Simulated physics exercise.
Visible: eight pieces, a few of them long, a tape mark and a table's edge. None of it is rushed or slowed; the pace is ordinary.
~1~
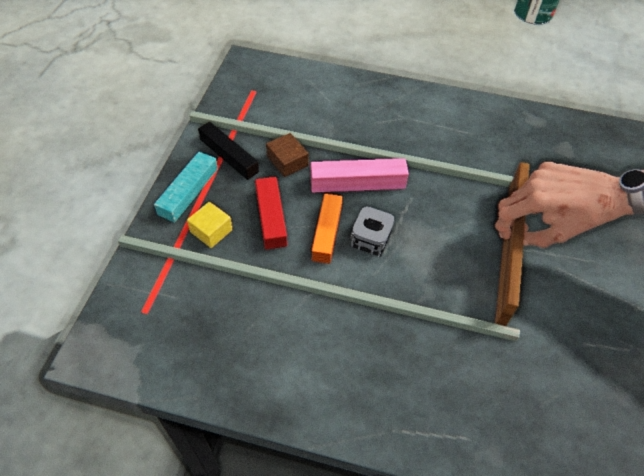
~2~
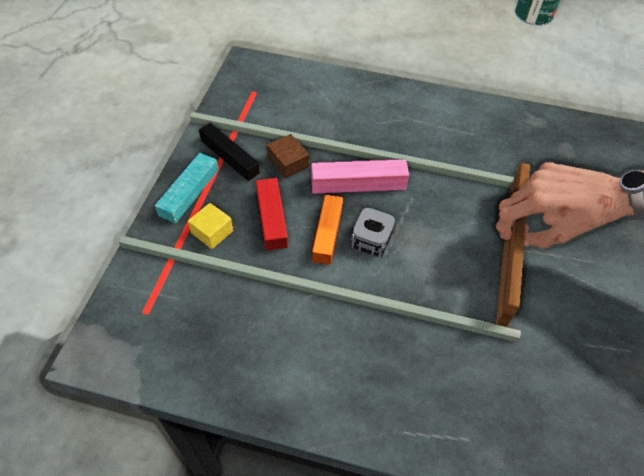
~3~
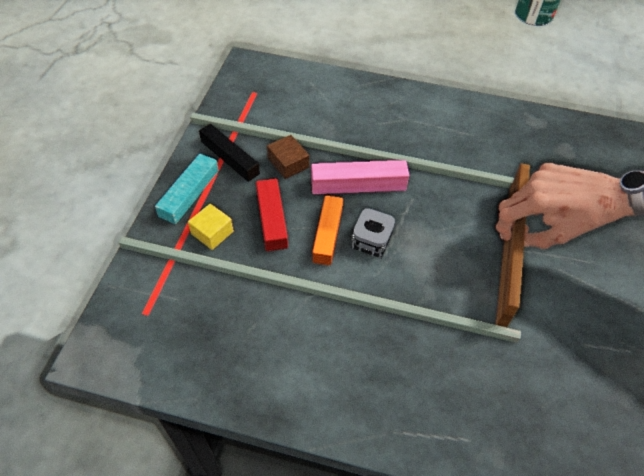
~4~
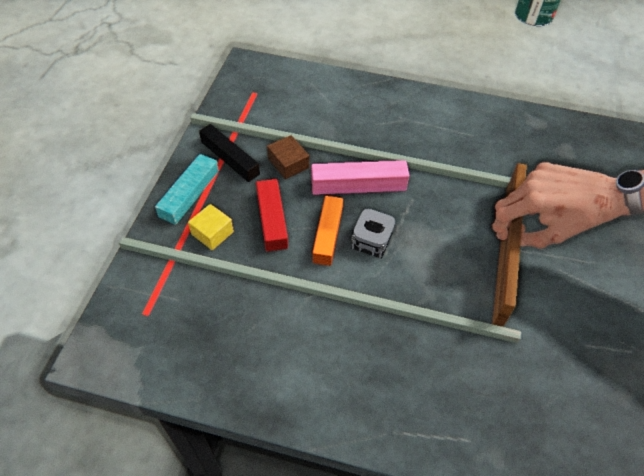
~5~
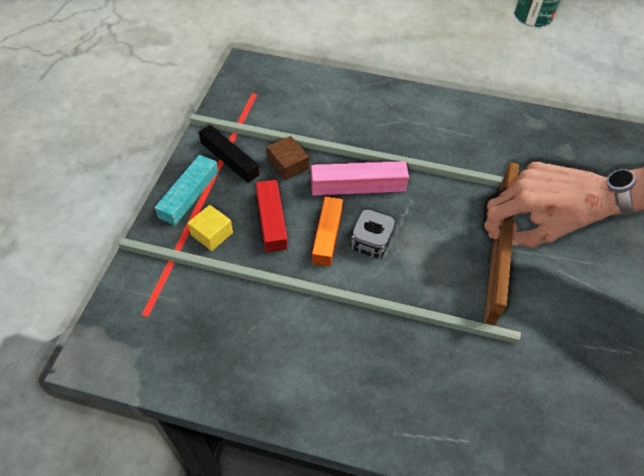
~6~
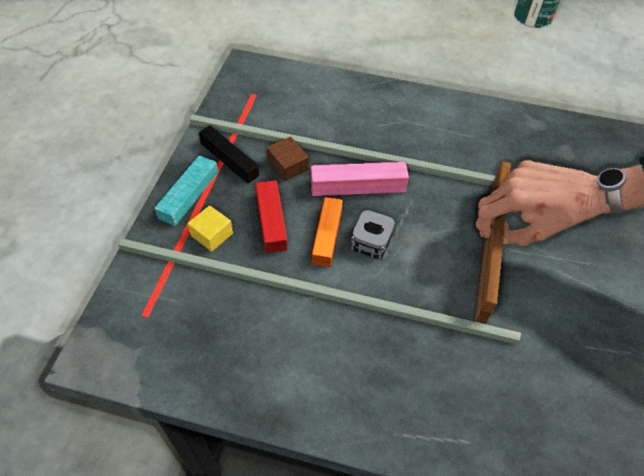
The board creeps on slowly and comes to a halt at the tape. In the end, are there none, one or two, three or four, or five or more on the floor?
I expect three or else four of them will drop off.
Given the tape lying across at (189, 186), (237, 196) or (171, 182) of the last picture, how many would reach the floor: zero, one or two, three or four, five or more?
Counts as listed: 5 or more / one to two / five or more.
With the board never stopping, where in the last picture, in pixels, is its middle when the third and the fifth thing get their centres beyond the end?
I'd say close to (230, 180), then close to (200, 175).
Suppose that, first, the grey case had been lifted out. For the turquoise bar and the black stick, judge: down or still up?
So the turquoise bar goes down and the black stick goes down.
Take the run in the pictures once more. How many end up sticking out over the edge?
I'd say 4 of them.
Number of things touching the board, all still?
Looks like 3 of them, all told.
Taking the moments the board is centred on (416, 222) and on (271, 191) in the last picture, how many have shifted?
The count reaches 0 first and 8 second.
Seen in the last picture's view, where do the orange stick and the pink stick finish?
Same order as the question: First (160, 211), second (179, 160).
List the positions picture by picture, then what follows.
The first frame shows turquoise bar (187, 186); black stick (228, 150); yellow block (210, 225); board (513, 240); tape (207, 186).
The second frame shows black stick (229, 151); grey case (373, 232).
The third frame shows yellow block (211, 227); pink stick (359, 177).
The fourth frame shows turquoise bar (188, 188); red stick (272, 214).
The fifth frame shows black stick (229, 153); brown block (288, 158).
The sixth frame shows turquoise bar (187, 190); black stick (229, 154); yellow block (211, 229); board (494, 239); tape (207, 190).
Soon after, none off yet; turquoise bar at rest near (187, 190); black stick at rest near (229, 154); yellow block at rest near (211, 229).
Then, none off yet; turquoise bar at rest near (187, 190); black stick moving near (223, 149); yellow block moved about its own width near (186, 230).
By the end, the number that fall off is three or four; fallen, yellow block, black stick and turquoise bar.
